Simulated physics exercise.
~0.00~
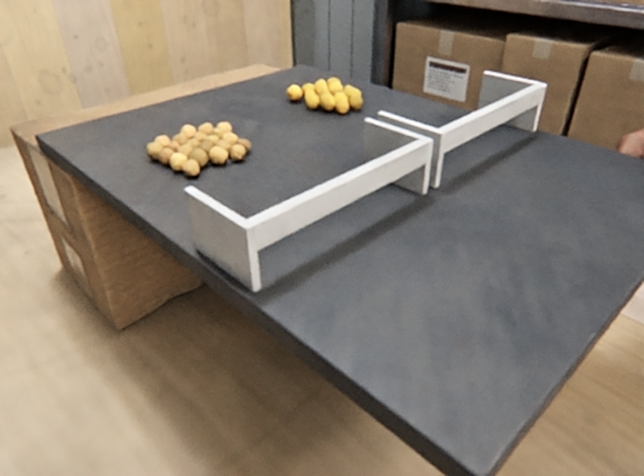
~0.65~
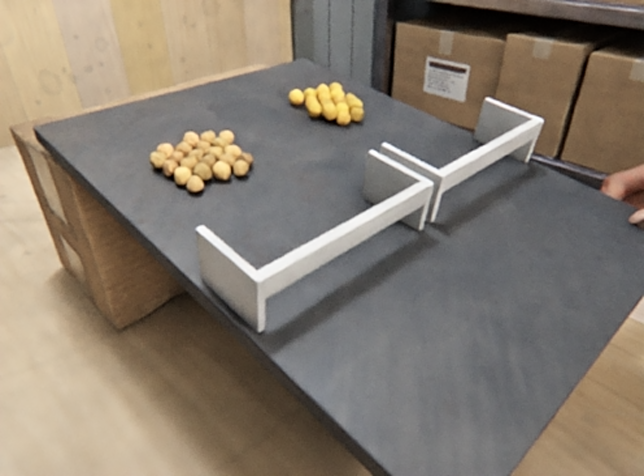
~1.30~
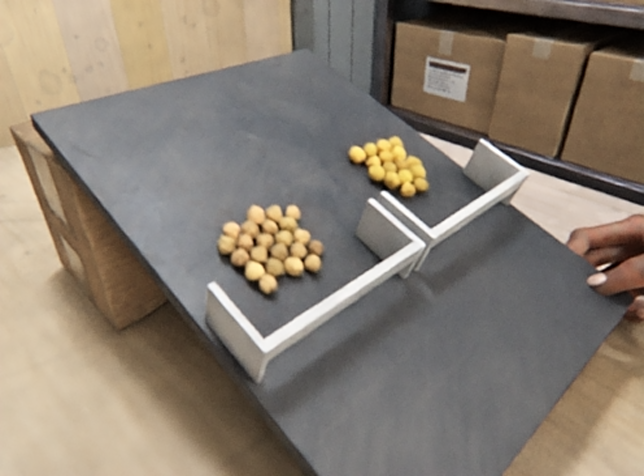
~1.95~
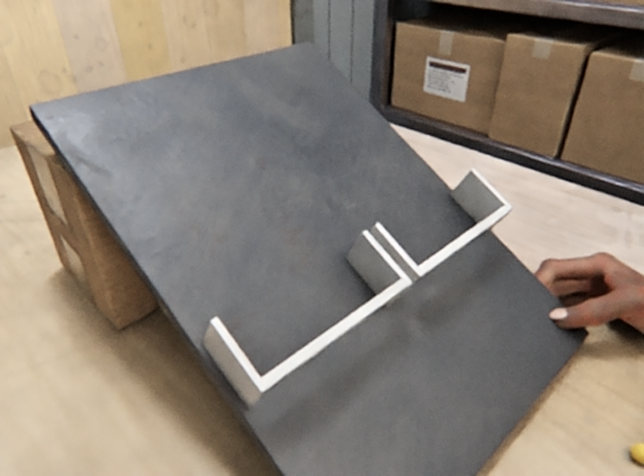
Dark board tilting steeply as a hand lowers one end, brown and yellow balls rolling down and passing beneath the white gates.
